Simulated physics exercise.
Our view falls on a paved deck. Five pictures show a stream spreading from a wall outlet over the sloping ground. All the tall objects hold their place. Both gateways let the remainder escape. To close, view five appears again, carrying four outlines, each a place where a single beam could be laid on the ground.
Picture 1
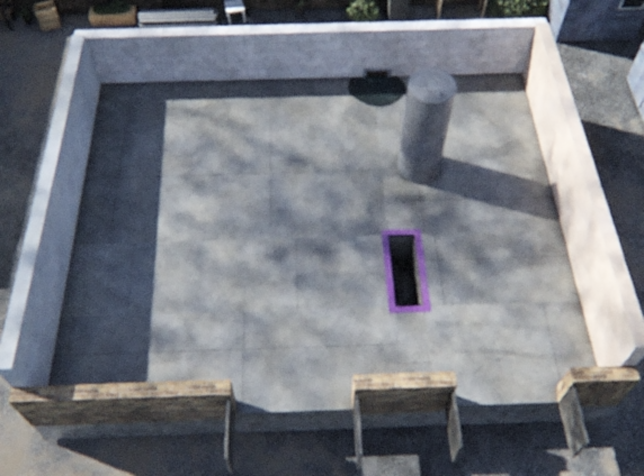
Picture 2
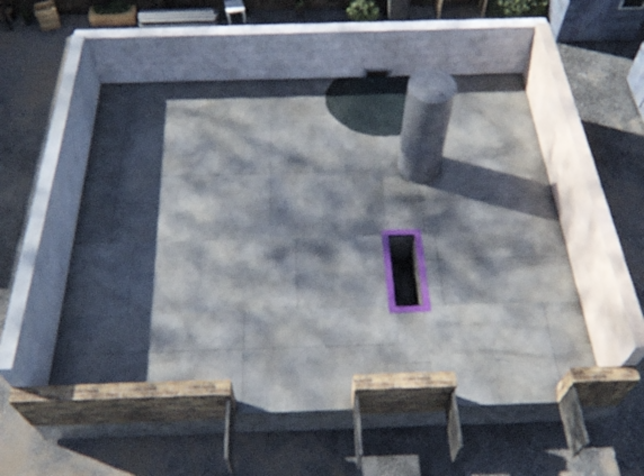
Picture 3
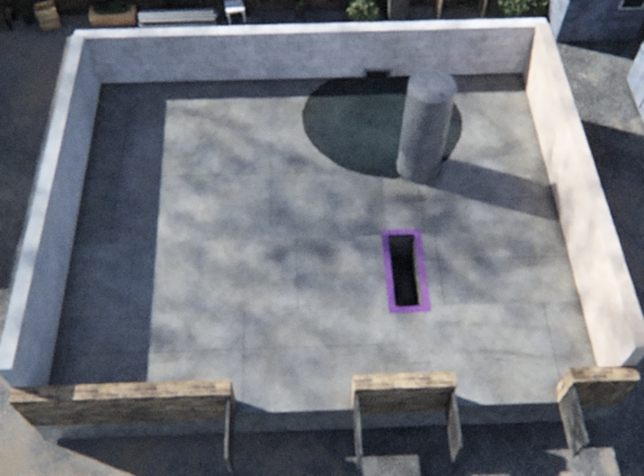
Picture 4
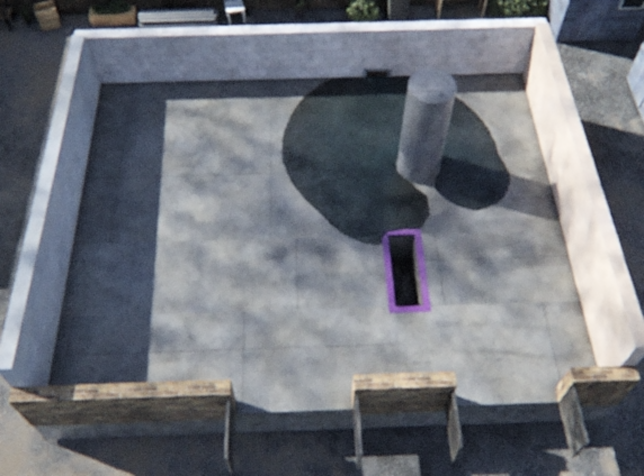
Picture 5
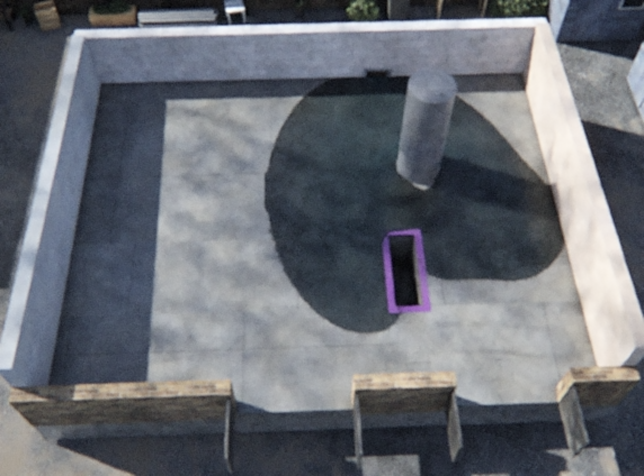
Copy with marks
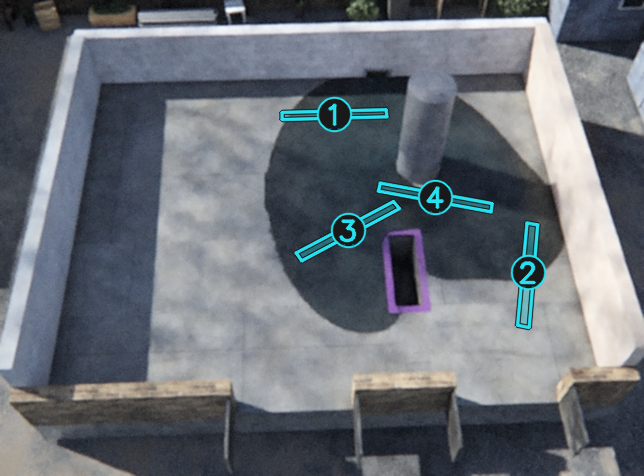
On a walled paved deck, dark water spreads from the back wall around a pillar and purple-edged pit.
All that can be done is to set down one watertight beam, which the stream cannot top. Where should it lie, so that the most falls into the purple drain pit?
Best: 2.
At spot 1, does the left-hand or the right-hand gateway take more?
More leaves on the right.
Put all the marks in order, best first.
Best to worst: 2, 4, 1, 3.
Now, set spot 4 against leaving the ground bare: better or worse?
It is worse.
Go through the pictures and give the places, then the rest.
Outfall at (377, 73); purple drain pit at (405, 270); open gate at (501, 391); open gate at (294, 398); water covers 1 % of the ground and shows as far out as (375, 102); purple drain pit still dry.
Water covers 4 % of the ground and shows as far out as (348, 119); purple drain pit still dry.
Water covers 9 % of the ground and shows as far out as (370, 171); purple drain pit still dry.
Water covers 18 % of the ground and shows as far out as (385, 237); purple drain pit still dry.
Water covers 30 % of the ground and shows as far out as (373, 324); purple drain pit taking water.
On the marked copy, 1 from (282, 115) to (386, 113); 2 from (523, 326) to (532, 223); 3 from (298, 256) to (396, 205); 4 from (379, 187) to (491, 207).
Choosing 1, about 9 % of the stream runs into the purple drain pit, about 85 % out by the gates.
Choosing 2, about 26 % of the stream runs into the purple drain pit, about 74 % out by the gates.
Choosing 3, about 5 % of the stream runs into the purple drain pit, about 91 % out by the gates.
Choosing 4, about 16 % of the stream runs into the purple drain pit, about 83 % out by the gates.
